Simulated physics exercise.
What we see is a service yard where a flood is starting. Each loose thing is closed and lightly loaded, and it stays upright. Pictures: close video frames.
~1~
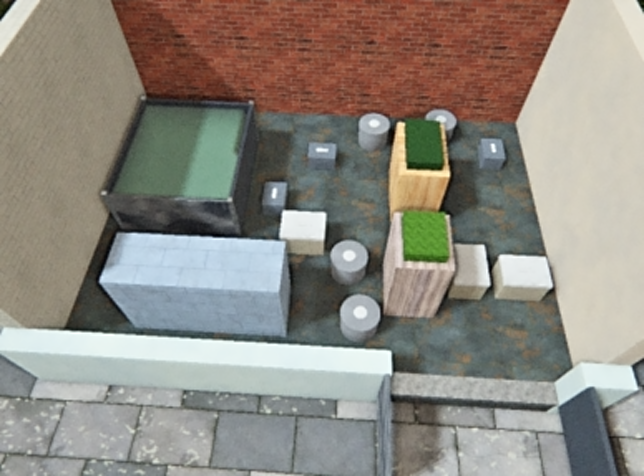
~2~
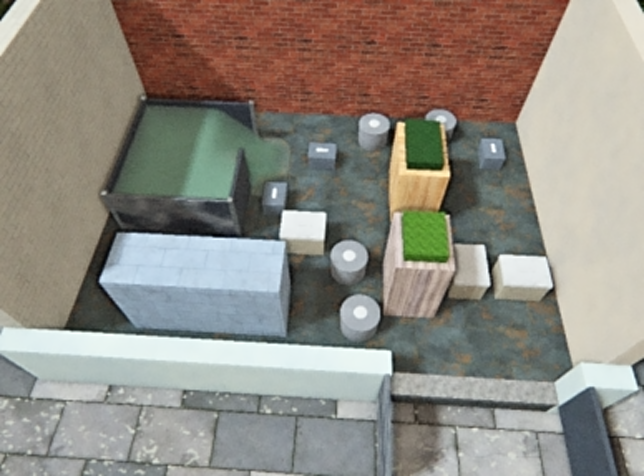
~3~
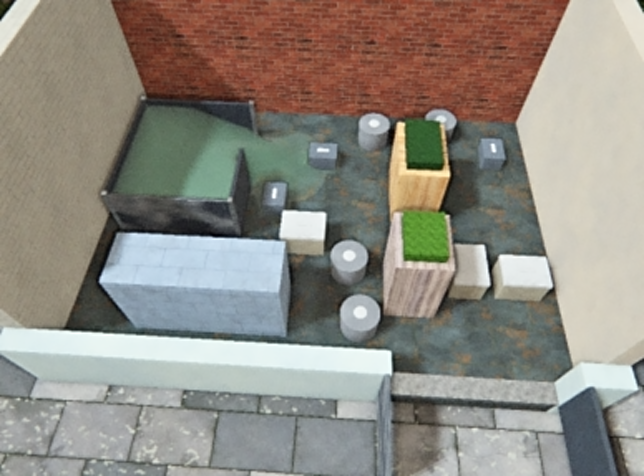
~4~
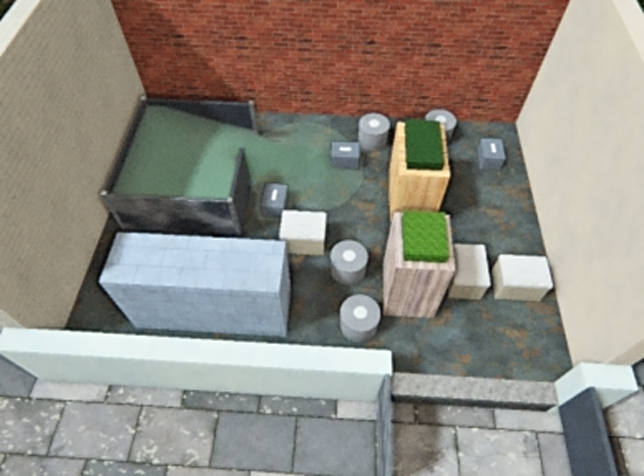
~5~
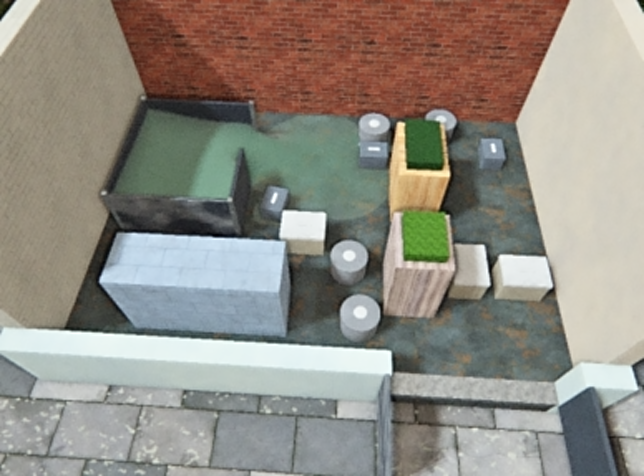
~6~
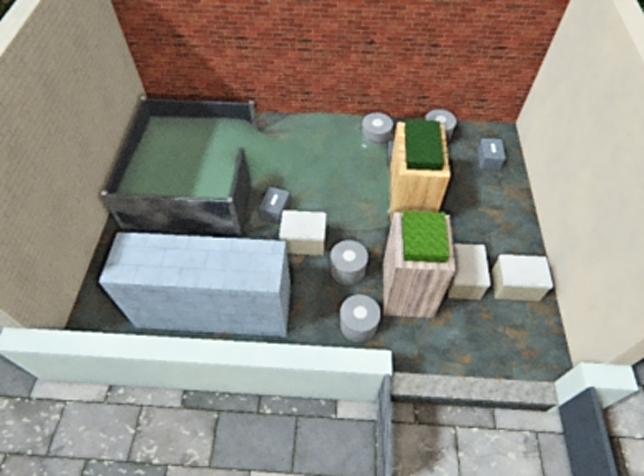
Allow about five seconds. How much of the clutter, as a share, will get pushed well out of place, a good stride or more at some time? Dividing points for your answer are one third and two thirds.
Answer: A share of two thirds or more.
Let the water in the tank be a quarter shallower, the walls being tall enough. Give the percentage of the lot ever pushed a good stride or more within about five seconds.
My figure is 60 percent.
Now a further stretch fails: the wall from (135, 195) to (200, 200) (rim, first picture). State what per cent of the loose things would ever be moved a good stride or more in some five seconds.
I'd say around 30 per cent.
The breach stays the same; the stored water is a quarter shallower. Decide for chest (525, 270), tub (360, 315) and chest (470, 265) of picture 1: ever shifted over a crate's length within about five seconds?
Taking them as listed, the first reached the mark, the second stopped before it and the third reached the mark.
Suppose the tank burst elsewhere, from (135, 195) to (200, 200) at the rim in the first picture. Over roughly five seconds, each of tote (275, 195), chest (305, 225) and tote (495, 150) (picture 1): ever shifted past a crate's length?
Same order as named: Not sent that far; sent that far; not sent that far.
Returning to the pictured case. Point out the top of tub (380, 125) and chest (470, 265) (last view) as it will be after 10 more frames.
My guess is around (489, 104) and around (494, 271).
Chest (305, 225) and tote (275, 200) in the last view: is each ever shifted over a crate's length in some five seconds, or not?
Answer in sequence: A shorter distance; a shorter distance.
A moment on, 2 of 10 are well off their spots; 1 afloat.
Next, 3 of 10 are well off their spots; 3 afloat.
Later, 8 of 10 are well off their spots; 6 afloat.
In the end, 8 of 10 are well off their spots, and 8 have been at some point; 3 afloat.
